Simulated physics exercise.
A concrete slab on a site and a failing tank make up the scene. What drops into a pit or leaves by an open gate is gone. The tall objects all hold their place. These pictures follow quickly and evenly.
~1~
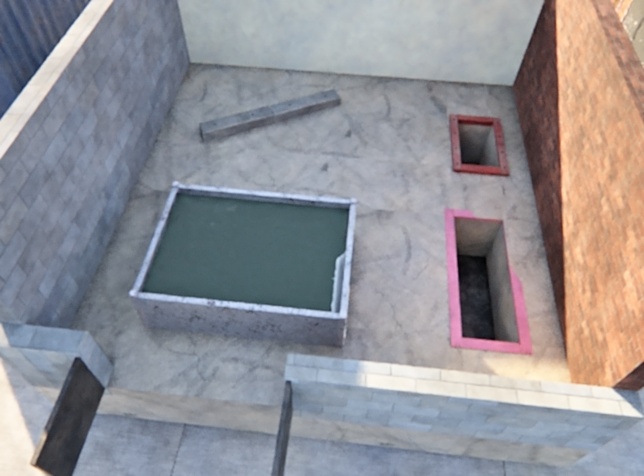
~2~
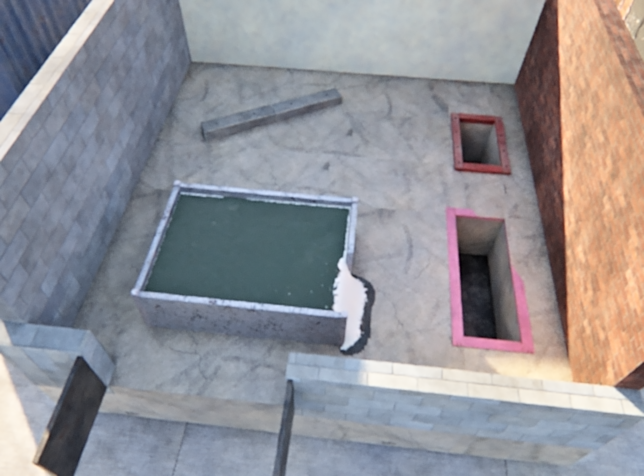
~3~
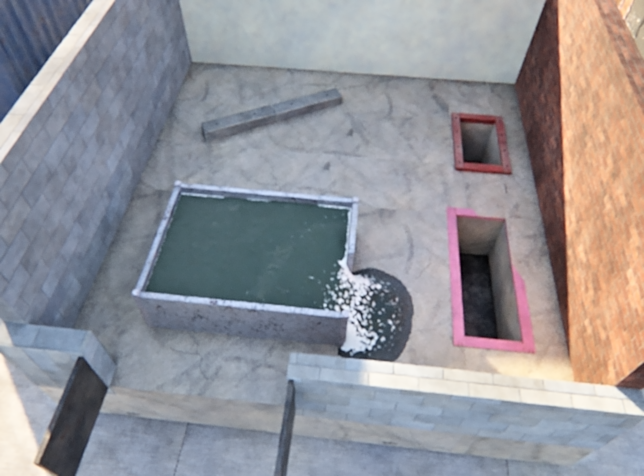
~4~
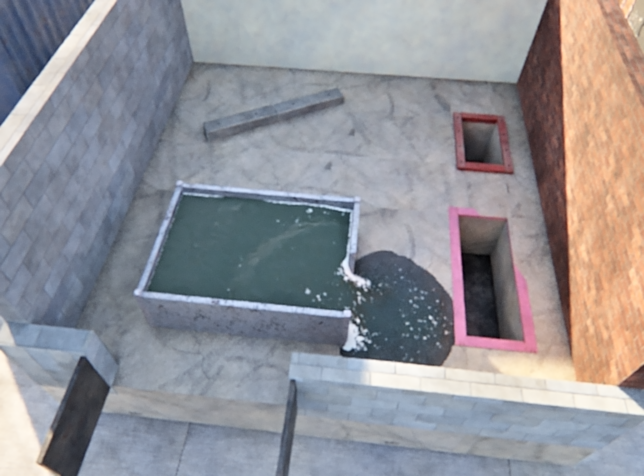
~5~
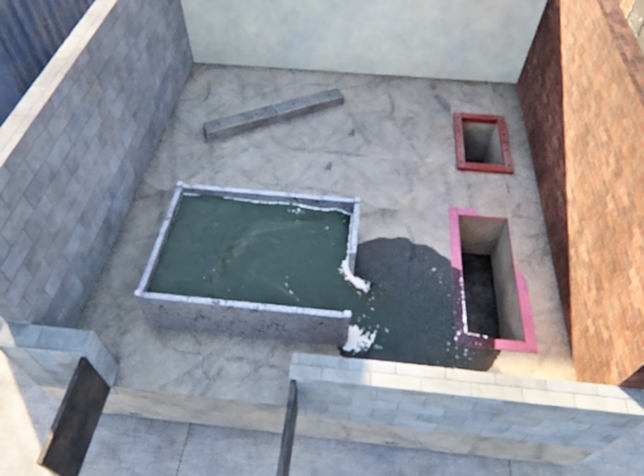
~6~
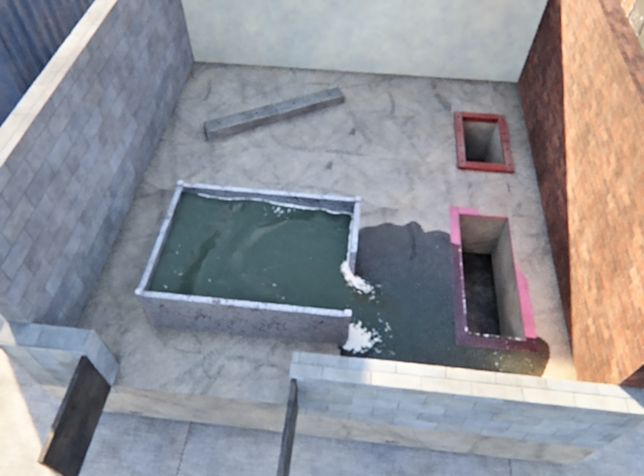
A walled concrete slab holds a tank that spills dark water rightward around a pink-rimmed pit.
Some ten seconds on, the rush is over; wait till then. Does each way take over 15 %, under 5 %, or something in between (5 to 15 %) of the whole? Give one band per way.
Per way - the gate: Under 5 %, the pink pit: Over 15 %, the red pit: Under 5 %.
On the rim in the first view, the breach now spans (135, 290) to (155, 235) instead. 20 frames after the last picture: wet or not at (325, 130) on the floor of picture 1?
Submerged.
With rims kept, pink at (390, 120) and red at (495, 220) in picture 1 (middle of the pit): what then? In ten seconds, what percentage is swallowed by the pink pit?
Pink: 15 %.
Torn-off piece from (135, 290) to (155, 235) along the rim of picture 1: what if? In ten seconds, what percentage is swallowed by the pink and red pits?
Pink 10 %, red 0 %.
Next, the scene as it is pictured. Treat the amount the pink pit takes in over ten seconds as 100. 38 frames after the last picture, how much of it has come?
Share at that point: Roughly 75 %.
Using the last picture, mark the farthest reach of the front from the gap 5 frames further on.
The farthest point of the front sits at (575, 411).
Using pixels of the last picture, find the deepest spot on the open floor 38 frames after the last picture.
Roughly (503, 404).
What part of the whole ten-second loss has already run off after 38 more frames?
Roughly 75 %.
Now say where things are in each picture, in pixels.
In the first picture, the open tank at (253, 249) is whole and still.
In the second picture, water pours out at (343, 304) and has run to (351, 346).
In the third picture, water pours out at (343, 305) and has run to (402, 295).
In the fourth picture, the front is at (451, 313), out from the gap at (345, 305).
In the fifth picture, the front is at (491, 350), out from the gap at (345, 305).
In the sixth picture, the front is at (537, 359), out from the gap at (346, 303).
A moment on, water covers 15 % of the floor; the gate 0 %, the pink pit 7 %, the red pit 0 %.
Next, water covers 20 % of the floor; the gate 0 %, the pink pit 15 %, the red pit 0 %.
Then, water covers 25 % of the floor; the gate 0 %, the pink pit 29 %, the red pit 1 %.
Later, water covers 30 % of the floor; the gate 0 %, the pink pit 48 %, the red pit 1 %.
In the end, water covers 25 % of the floor; the gate 1 %, the pink pit 62 %, the red pit 1 %.
